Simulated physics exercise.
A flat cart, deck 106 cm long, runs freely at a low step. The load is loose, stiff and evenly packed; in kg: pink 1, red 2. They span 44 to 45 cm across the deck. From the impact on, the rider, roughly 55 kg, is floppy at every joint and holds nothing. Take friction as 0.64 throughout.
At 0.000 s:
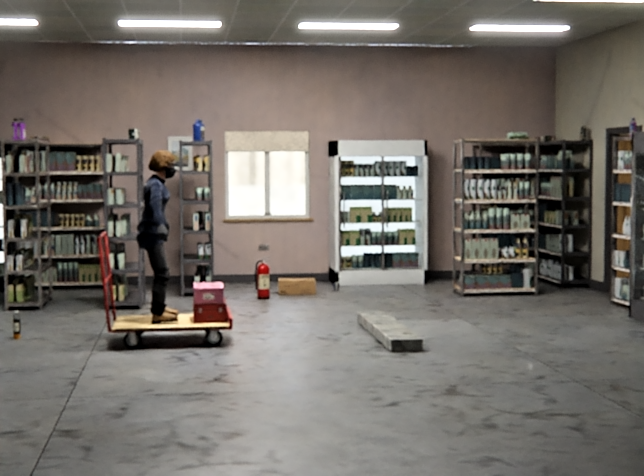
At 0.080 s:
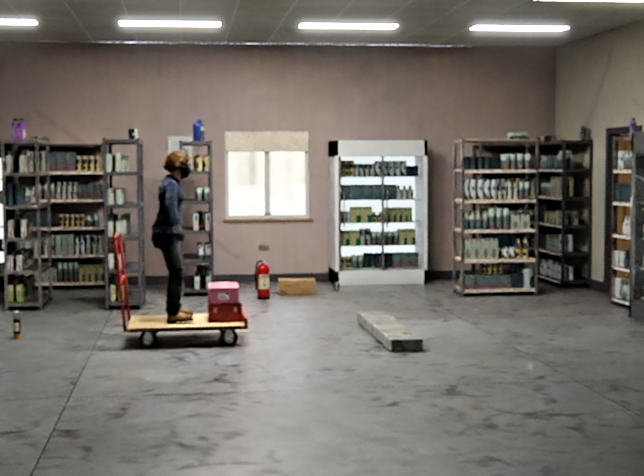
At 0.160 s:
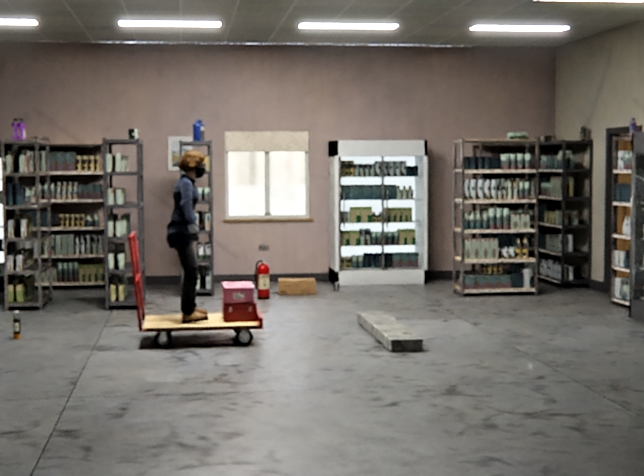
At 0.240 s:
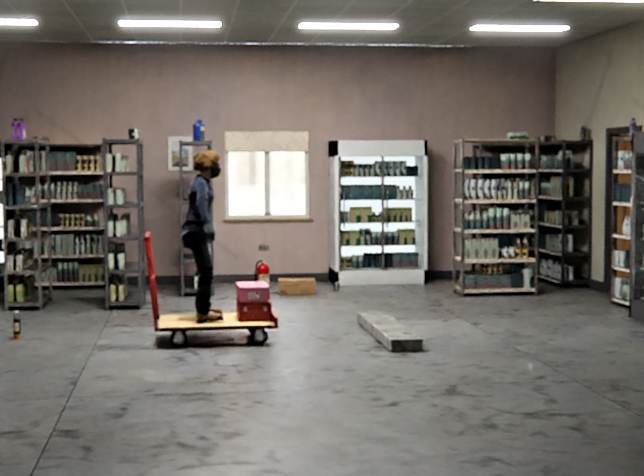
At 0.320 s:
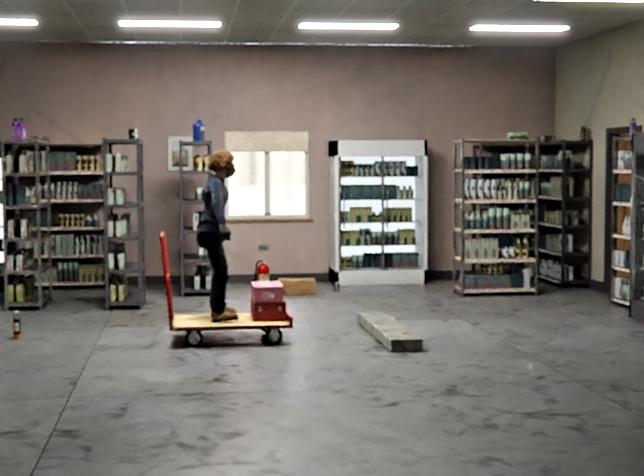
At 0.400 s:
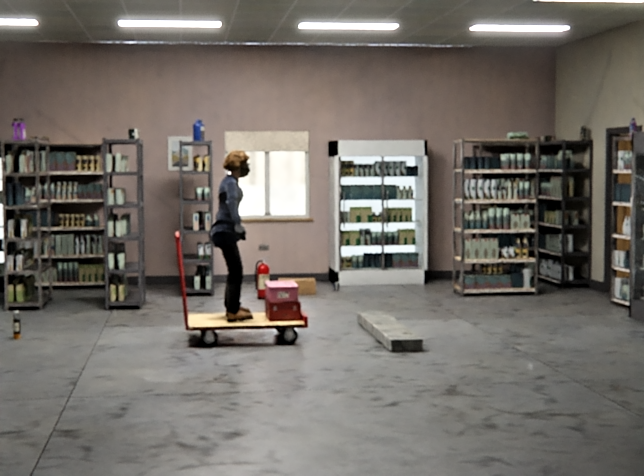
A flat cart with a red handle rolls steadily from left to right across the grey floor, carrying a standing person in dark clothes and pink-red boxes at its front, while the camera stays still. The storeroom is seen side-on from across the floor. Shelves of bottles flank a bright window and lit cabinet, with a red extinguisher behind and a low grey slab to the right.
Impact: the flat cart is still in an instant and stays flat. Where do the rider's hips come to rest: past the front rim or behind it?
At this pace the rider's hips go over the front rim.
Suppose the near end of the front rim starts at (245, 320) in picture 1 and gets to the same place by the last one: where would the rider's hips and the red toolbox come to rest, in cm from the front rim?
Then hips 0 past, red 20 behind.
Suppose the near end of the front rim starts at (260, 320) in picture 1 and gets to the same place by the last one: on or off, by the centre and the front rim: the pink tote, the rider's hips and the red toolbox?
In that case pink off, hips on, red on.
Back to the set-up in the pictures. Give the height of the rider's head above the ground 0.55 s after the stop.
Roughly 60 cm above it.
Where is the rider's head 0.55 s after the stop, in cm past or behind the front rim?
About 50 cm past the rim.
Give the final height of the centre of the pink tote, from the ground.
Some 5 cm up.
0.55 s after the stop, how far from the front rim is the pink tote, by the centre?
About 35 cm past the rim.
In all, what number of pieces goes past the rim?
The count is 1.
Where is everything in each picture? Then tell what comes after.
In the first picture, hips (151, 236), pink tote (208, 293), rim corner (231, 326); 0 cm covered, 146 to go.
In the second picture, hips (166, 236), pink tote (223, 293), rim corner (246, 325); 14 cm covered, 132 to go.
In the third picture, hips (181, 235), pink tote (238, 292), rim corner (261, 325); 28 cm covered, 118 to go.
In the fourth picture, hips (196, 235), pink tote (252, 292), rim corner (276, 324); 42 cm covered, 104 to go.
In the fifth picture, hips (211, 235), pink tote (267, 292), rim corner (292, 324); 56 cm covered, 90 to go.
In the sixth picture, hips (226, 235), pink tote (281, 292), rim corner (307, 324); 70 cm covered, 77 to go. Speed about 1.7 m/s.
Impact comes at 0.84 s.
After 1.09 s the rider's hips are 31 cm behind the rim, near (349, 259) in the last picture's view.
After 1.39 s the rider's hips are 13 cm behind the rim, near (368, 257) in the last picture's view.
After 1.84 s the rider's hips are 30 cm past the rim, near (412, 305) in the last picture's view.
Final state at 3.4 s, past the rim, pink tote and the rider's hips; behind it, red toolbox.
